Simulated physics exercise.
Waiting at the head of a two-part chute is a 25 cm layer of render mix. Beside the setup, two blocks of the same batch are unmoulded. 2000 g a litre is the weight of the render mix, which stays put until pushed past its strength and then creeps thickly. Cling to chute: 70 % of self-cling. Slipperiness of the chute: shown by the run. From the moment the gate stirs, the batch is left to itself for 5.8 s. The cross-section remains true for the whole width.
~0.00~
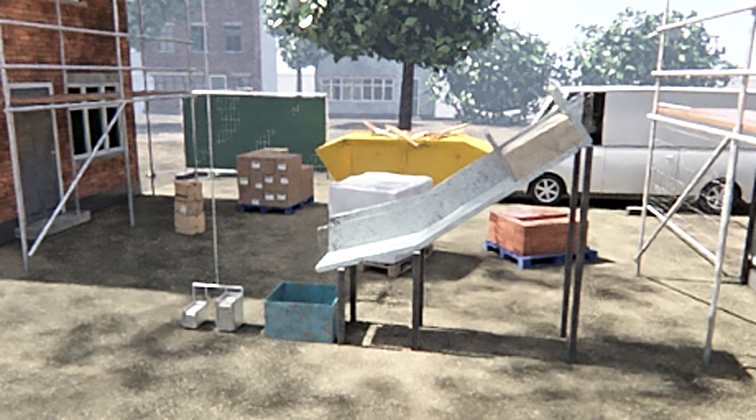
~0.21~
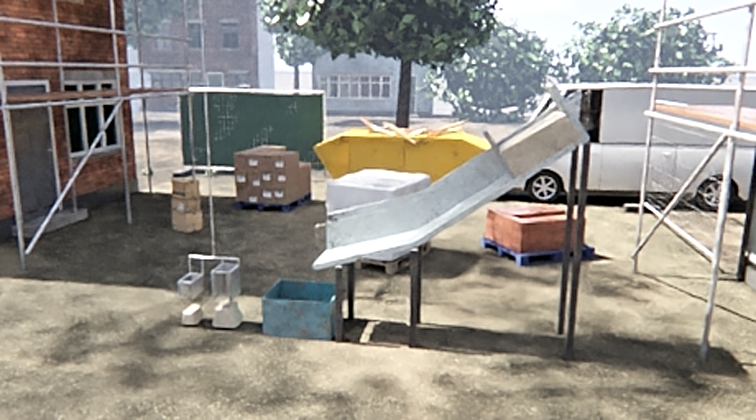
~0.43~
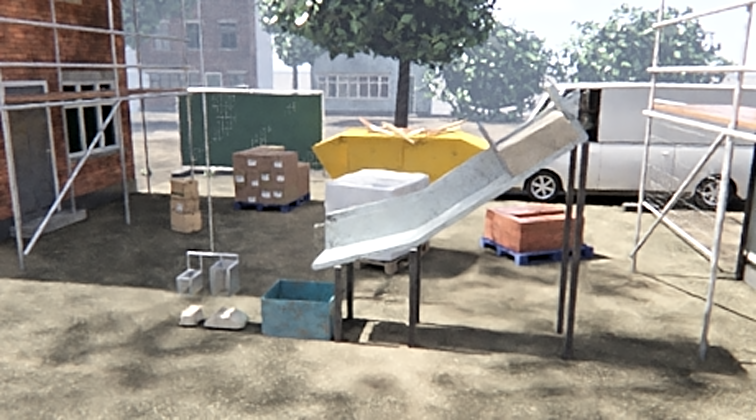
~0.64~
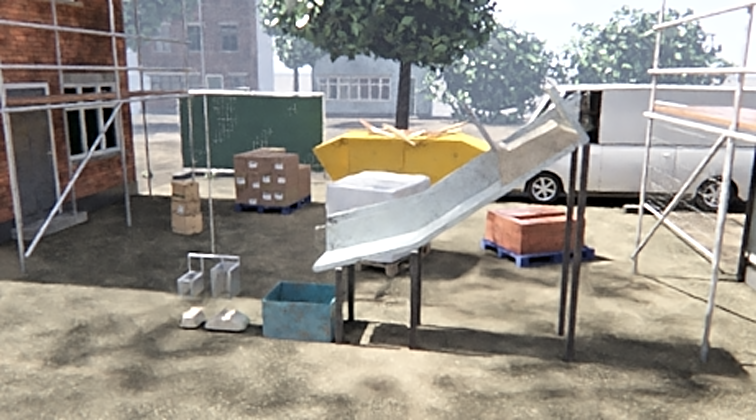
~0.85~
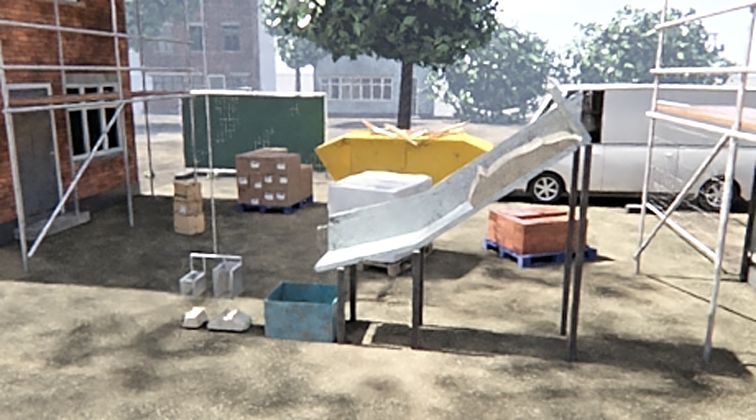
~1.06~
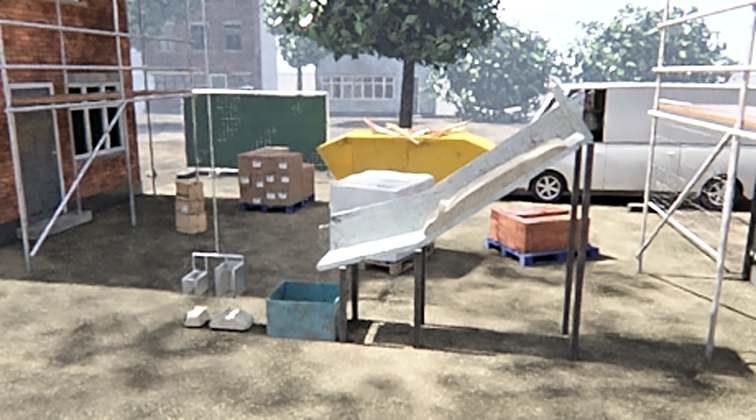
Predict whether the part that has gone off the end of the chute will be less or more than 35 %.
It will be more.
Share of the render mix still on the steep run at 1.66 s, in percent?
Share at that time: Around 30 %.
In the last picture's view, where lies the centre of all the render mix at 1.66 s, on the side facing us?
Around (386, 241).
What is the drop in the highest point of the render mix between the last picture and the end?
The gap comes to roughly 86 centimetres.
After 1.66 s, 31 % is on the steep run, 69 % on the flatter one and 0 % past the end.
After 2.36 s, 1 % is on the steep run, 55 % on the flatter one and 44 % past the end.
After 3.06 s, none is on the steep run, 42 % on the flatter one and 57 % past the end.
After 3.76 s, none is on the steep run, 42 % on the flatter one and 58 % past the end.
After 6.18 s, at the end, none is on the steep run, 42 % on the flatter one and 58 % past the end.
